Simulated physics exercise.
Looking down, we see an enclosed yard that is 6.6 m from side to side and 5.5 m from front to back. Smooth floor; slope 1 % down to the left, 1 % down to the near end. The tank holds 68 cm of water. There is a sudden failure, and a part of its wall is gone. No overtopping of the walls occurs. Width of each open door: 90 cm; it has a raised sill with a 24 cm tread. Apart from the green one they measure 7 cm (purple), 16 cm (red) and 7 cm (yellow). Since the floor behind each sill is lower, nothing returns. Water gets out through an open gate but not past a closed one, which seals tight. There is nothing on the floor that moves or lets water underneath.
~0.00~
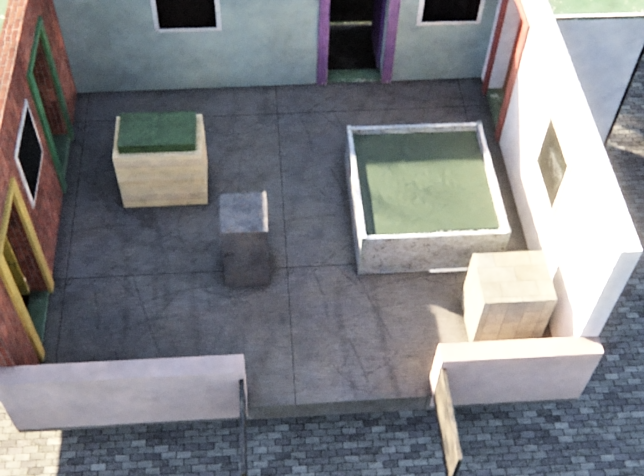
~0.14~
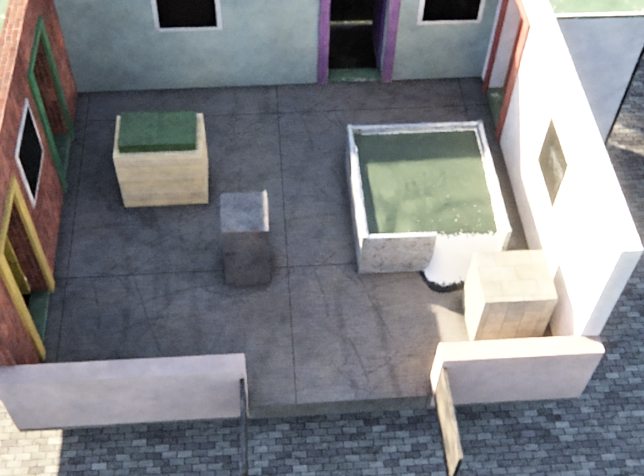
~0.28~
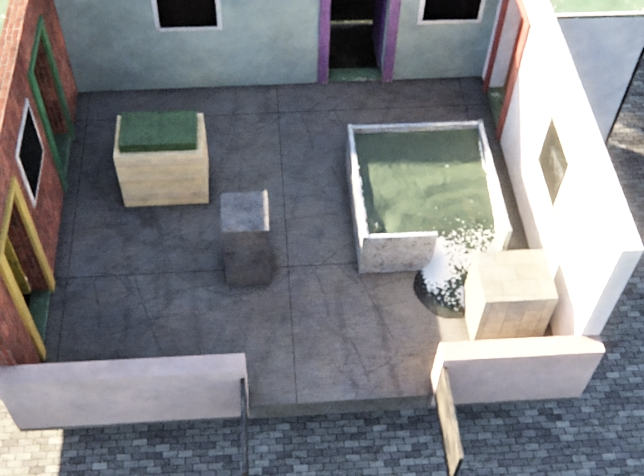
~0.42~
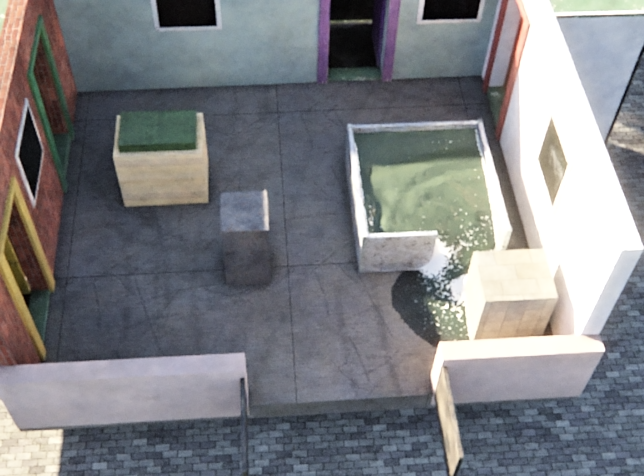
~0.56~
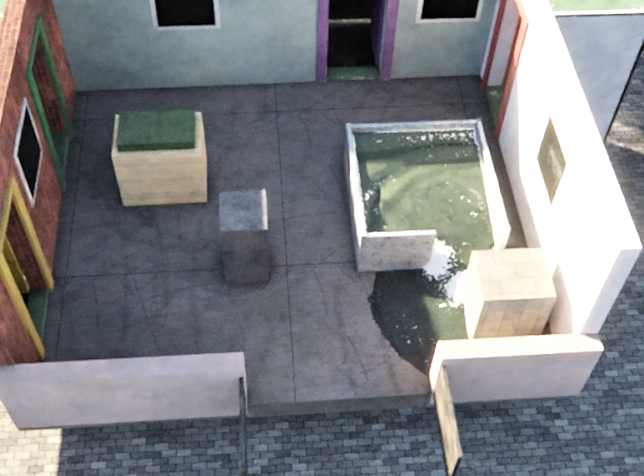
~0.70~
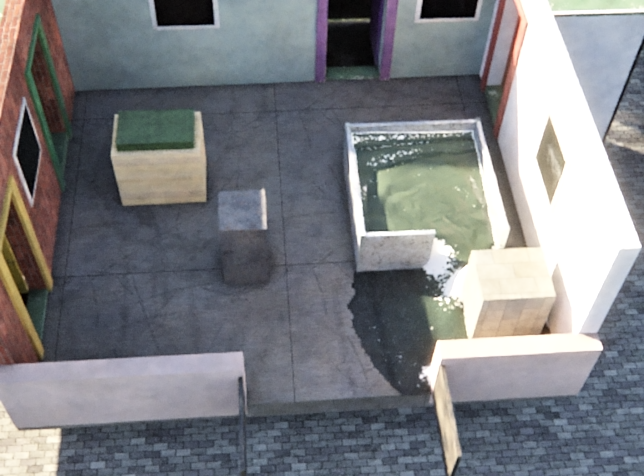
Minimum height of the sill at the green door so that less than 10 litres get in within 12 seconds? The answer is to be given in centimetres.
Roughly 7 cm.
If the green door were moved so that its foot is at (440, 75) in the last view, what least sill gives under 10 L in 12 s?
19 cm.
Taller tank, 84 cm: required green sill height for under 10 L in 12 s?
A step of about 9.0 cm does it.
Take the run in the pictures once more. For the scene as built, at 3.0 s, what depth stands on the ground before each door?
Lab note, depth in cm: Purple 2; green 0; red 8; yellow 0.
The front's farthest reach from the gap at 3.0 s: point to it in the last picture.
Pixel close to (65, 398).
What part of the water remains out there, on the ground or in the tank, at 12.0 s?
About 64 %.
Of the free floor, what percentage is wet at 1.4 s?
Approximately 15 % of it.
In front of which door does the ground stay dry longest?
It's the green door.
After 1.4 s water covers 15 % of the floor, deepest (55 cm) near (478, 289); it has not reached the green door.
After 3.0 s water covers 40 % of the floor, deepest (32 cm) near (465, 289); it has not reached the green door.
After 12.0 s water covers 90 % of the floor, deepest (10 cm) near (35, 400); 7 cm at the green door, 0 litres in over its 17 cm sill.
At the green door as built, the water arrived by 6.2 s and peaked near 9 cm at 9.6 s.
With a sill of 6 cm, 19 litres would have come in within the 12 s; with 8 cm, 3 litres. So under 10 litres takes about 7 cm.
